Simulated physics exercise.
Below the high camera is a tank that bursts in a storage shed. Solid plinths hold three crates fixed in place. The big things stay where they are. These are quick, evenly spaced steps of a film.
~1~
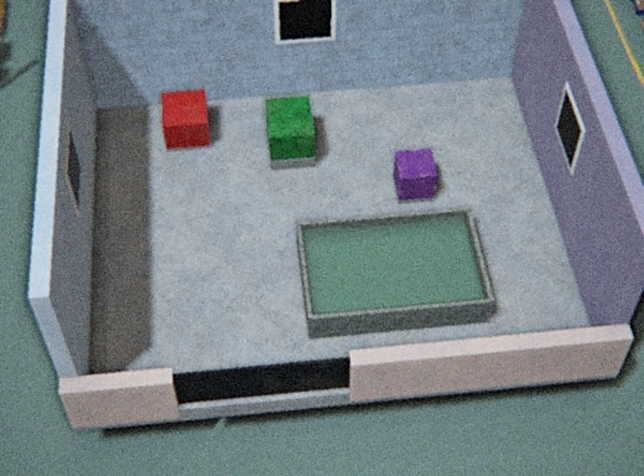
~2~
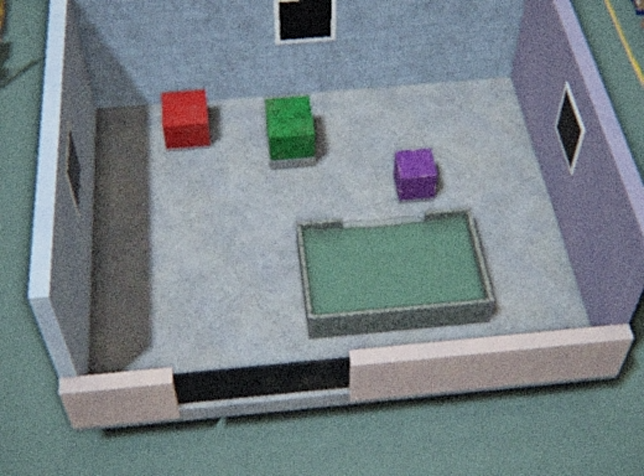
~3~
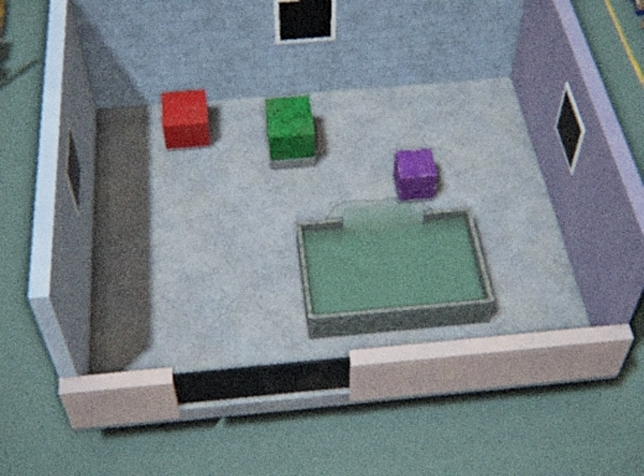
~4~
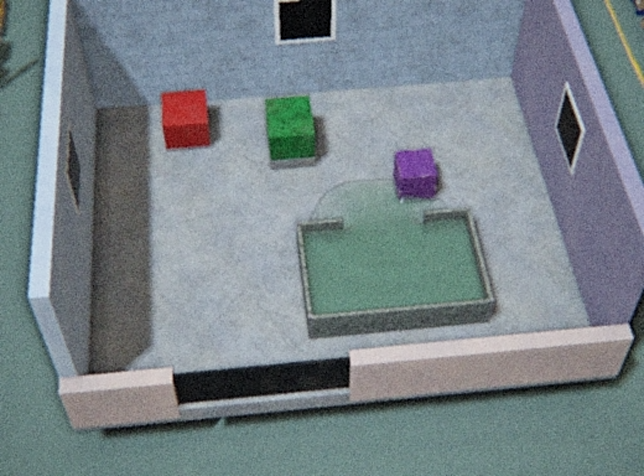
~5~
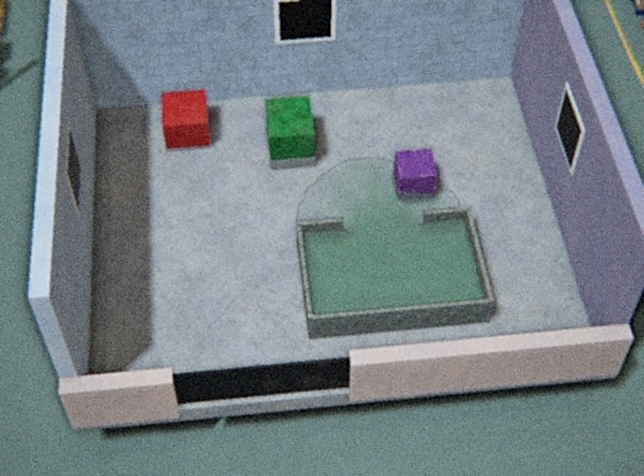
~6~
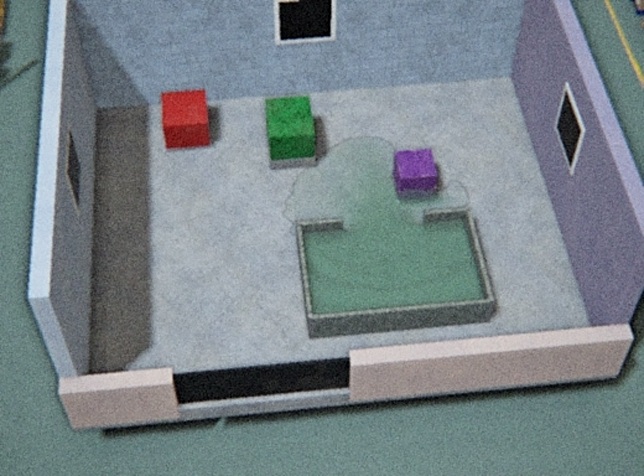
In a storage shed seen from above, a rectangular water tank stands whole near red, green and purple blocks, then its far side opens and water pours through the gap, spreading across the floor around the purple block.
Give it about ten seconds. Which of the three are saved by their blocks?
The green crate will come out dry, the red crate will come out wet, the purple crate will come out wet.
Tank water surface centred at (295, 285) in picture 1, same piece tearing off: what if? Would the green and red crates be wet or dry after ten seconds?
Well, the green crate is drenched, and the red crate is drenched as well.
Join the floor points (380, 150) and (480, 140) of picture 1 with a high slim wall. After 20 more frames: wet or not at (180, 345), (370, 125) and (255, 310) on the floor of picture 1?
As listed: Free of water, under water, no water.
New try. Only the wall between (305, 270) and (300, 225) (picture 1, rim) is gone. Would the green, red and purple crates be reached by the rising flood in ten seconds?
In that case the green crate is never flooded, the red crate is flooded and the purple crate is never flooded.
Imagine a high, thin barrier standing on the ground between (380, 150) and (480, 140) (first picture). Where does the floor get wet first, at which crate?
It's the purple one.
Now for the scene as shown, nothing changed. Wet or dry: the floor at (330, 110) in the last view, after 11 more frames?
Answer: Flooding.
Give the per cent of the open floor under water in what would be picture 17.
About 30 %.
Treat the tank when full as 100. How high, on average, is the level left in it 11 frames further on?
Roughly 58 percent.
A moment on, water covers 20 % of the floor; the green crate water round its plinth, the red crate not reached, the purple crate water round its plinth.
Next, water covers 30 % of the floor; the green crate water round its plinth, the red crate not reached, the purple crate water round its plinth.
Then, water covers 55 % of the floor; the green crate water round its plinth, the red crate water round its plinth, the purple crate water round its plinth.
Later, water covers 75 % of the floor; the green crate water round its plinth, the red crate water round its plinth, the purple crate water round its plinth.
In the end, water covers 100 % of the floor; the green crate stayed above the water, the red crate was topped, the purple crate was topped.
